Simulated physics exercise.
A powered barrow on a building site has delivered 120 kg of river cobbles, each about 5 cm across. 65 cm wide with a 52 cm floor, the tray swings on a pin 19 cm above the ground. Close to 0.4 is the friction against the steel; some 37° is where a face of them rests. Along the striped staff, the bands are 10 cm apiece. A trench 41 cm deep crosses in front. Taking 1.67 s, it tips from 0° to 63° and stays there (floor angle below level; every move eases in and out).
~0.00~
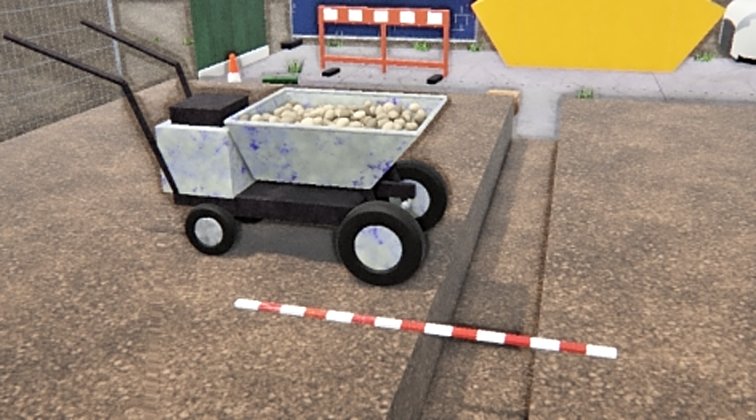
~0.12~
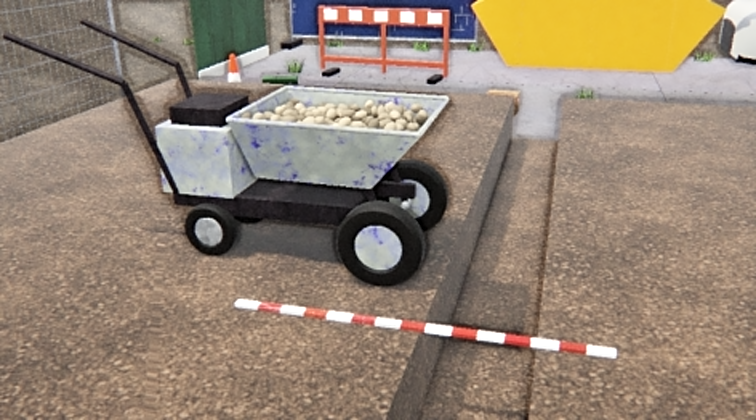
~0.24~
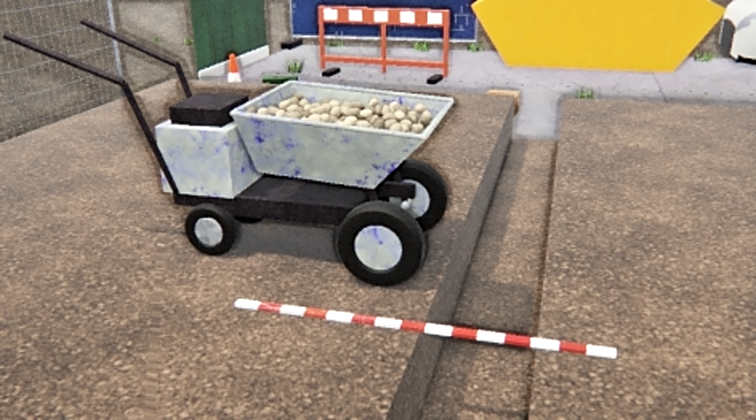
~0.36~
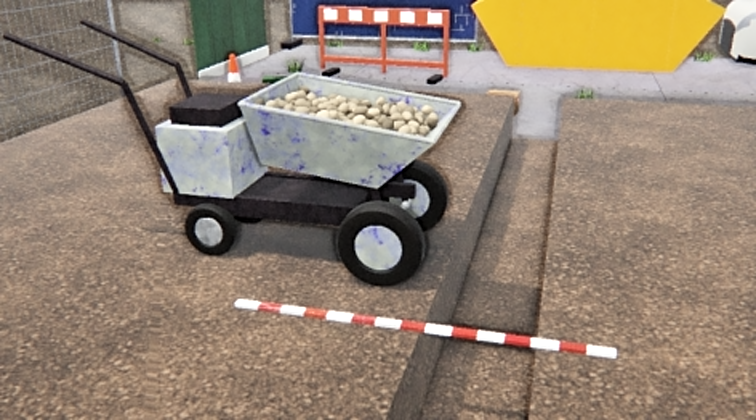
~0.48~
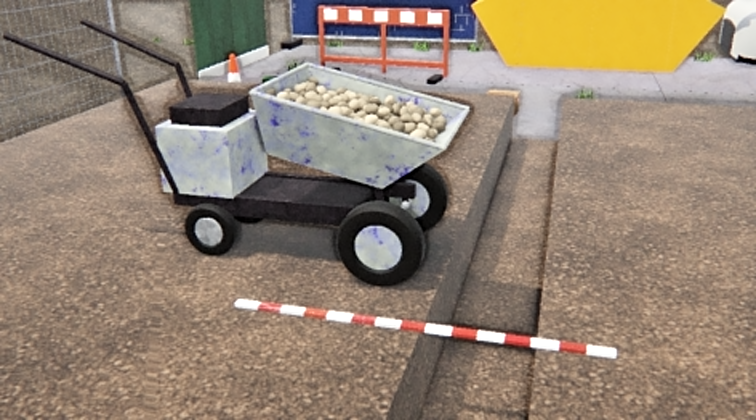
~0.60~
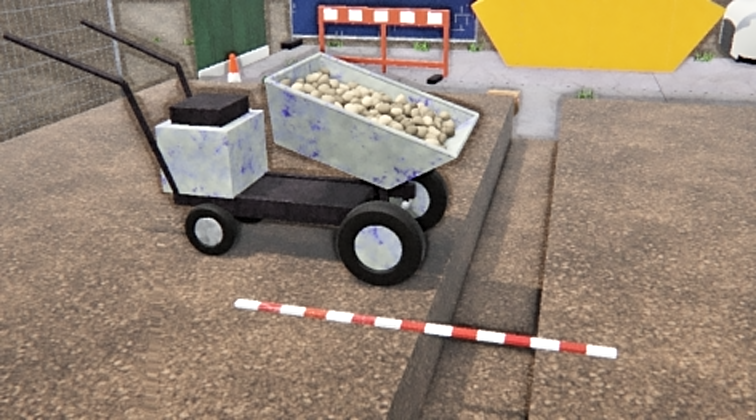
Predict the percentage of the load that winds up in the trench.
My prediction is about 59 per cent.
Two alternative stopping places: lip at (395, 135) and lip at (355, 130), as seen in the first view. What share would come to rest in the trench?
It'd be around 80 per cent and after that around 100 per cent.
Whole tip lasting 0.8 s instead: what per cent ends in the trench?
45 %.
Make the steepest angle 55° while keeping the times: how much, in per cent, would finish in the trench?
In that case some 40 per cent.
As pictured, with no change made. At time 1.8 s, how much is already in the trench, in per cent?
Some 15 per cent of the load by that point.
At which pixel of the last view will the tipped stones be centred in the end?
Somewhere around (532, 325) in the last picture.
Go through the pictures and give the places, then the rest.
In the first picture, the tray is at 0°, its lip at (418, 134); the top of the load is at (362, 112).
In the second picture, lip at (420, 135), floor tilted 1°, highest stones at (350, 111); the stones move at 0.1 m/s on average.
In the third picture, lip at (425, 138), floor tilted 4°, highest stones at (338, 108); the stones move at 0.2 m/s on average.
In the fourth picture, lip at (434, 142), floor tilted 8°, highest stones at (309, 99); the stones move at 0.3 m/s on average.
In the fifth picture, the tray is at 13°, its lip at (444, 148); the top of the load is at (310, 90); the stones move at 0.4 m/s on average.
In the sixth picture, lip at (456, 156), floor tilted 19°, highest stones at (318, 81); the stones move at 0.5 m/s on average.
After 1.2 s the floor is at 53°; 100 % in the tray; the foremost stones are at (504, 196).
After 1.8 s the floor is at 63°; 61 % in the tray, 16 % in the trench, 23 % past the trench; the foremost stones are at (620, 277).
After 2.1 s the floor is at 63°; 35 % in the tray, 25 % in the trench, 41 % past the trench; the foremost stones are at (710, 283).
After 4.1 s the floor is at 63°; 0 % in the tray, 59 % in the trench, 41 % past the trench; the foremost stones are past the picture's edge.
